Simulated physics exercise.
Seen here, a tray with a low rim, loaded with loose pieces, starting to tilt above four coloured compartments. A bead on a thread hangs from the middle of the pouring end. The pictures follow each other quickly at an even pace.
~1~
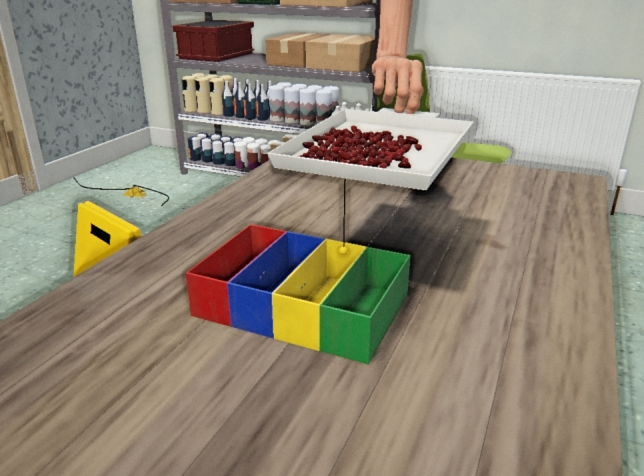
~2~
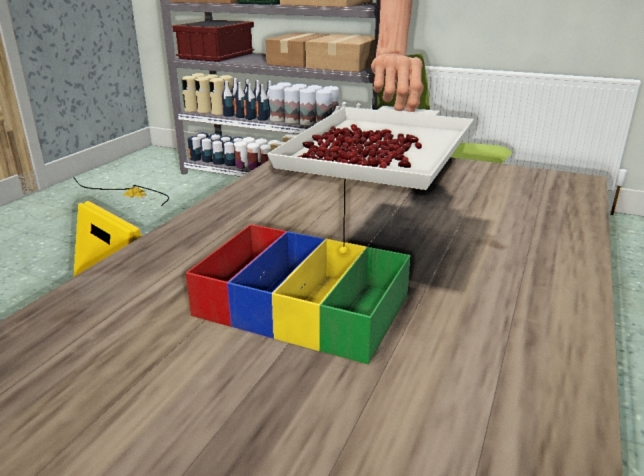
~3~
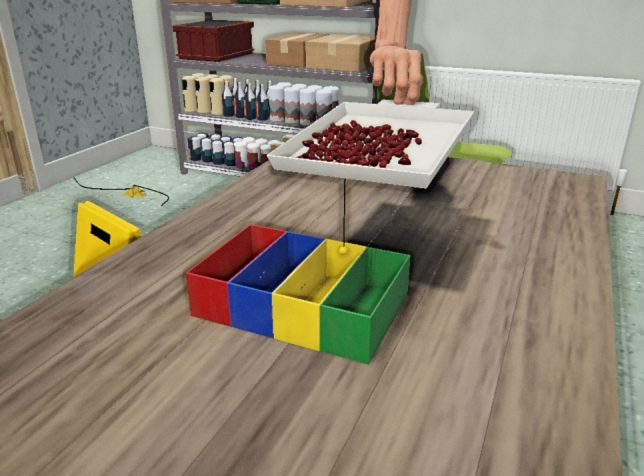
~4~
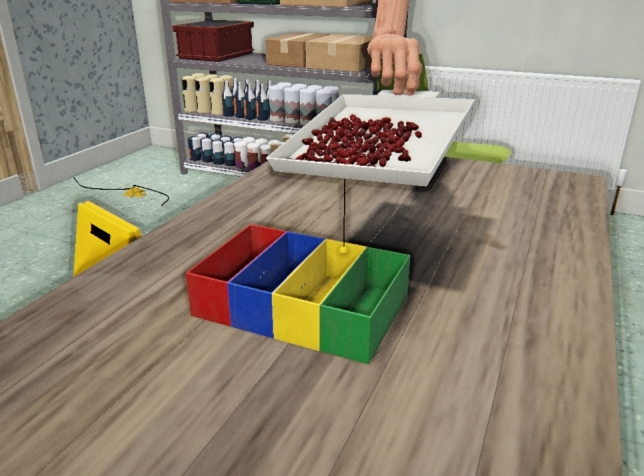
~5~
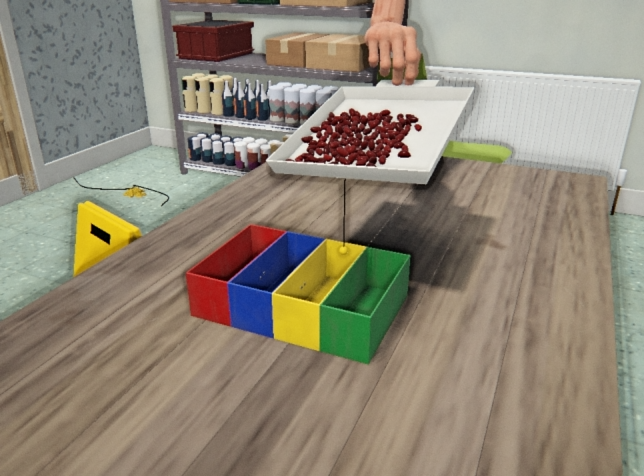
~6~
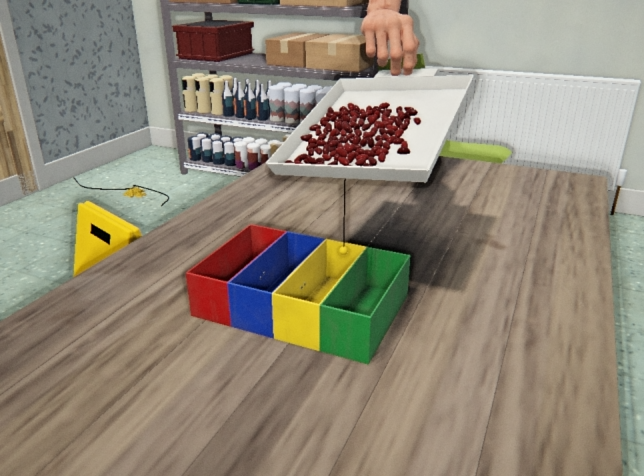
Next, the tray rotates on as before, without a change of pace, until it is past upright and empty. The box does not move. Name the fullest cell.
Fullest: The blue cell.
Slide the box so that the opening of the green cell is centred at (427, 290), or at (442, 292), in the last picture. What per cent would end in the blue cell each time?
Roughly 10 per cent, and 10 per cent.
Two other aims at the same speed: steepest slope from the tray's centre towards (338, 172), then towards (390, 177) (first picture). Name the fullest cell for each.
First that blue cell, then the green cell.
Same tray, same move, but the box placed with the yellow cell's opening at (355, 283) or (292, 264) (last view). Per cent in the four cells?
The first gives 100 %, the second 100 %.
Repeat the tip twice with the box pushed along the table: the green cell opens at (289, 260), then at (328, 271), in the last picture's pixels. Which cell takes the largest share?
The first try: The green one. The second: That yellow cell.
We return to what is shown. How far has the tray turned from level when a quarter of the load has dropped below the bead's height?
Near 105 degrees.
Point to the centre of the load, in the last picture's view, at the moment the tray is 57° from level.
Close to (325, 129).
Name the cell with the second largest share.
Next in line is that yellow cell.
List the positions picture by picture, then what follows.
In the first picture, corners of the pouring end (274, 152) and (427, 173), level; middle of the load (361, 148), kidney beans; bead on its thread (344, 251); red cell (209, 295); blue cell (251, 306); yellow cell (296, 318); green cell (345, 330).
In the second picture, corners of the pouring end (274, 153) and (427, 173), level; middle of the load (361, 147).
In the third picture, corners of the pouring end (273, 154) and (427, 172), tipped barely, lowest at the left corner; middle of the load (360, 145).
In the fourth picture, corners of the pouring end (273, 156) and (426, 170), tipped a little, lowest at the left corner; middle of the load (360, 141).
In the fifth picture, corners of the pouring end (272, 159) and (425, 168), tipped a little, lowest at the left corner; middle of the load (360, 137).
In the sixth picture, corners of the pouring end (272, 161) and (424, 167), tipped clearly, lowest at the left corner; middle of the load (359, 133); red cell (209, 295); blue cell (251, 306); yellow cell (296, 318); green cell (345, 330).
Just after the last frame, tray tipped steeply; every one on the tray.
A moment on, tray tipped right over; almost all on the tray; just a few in the blue cell; just a few falling or outside the box.
Further on, tray tipped past a quarter turn; roughly two thirds in the blue cell; roughly a quarter in the yellow cell; about a tenth in the red cell; just a few falling or outside the box.
When it is over, tray tipped past a quarter turn; roughly two thirds in the blue cell; roughly a quarter in the yellow cell; about a tenth in the red cell; not one in the green cell; just a few outside the box.
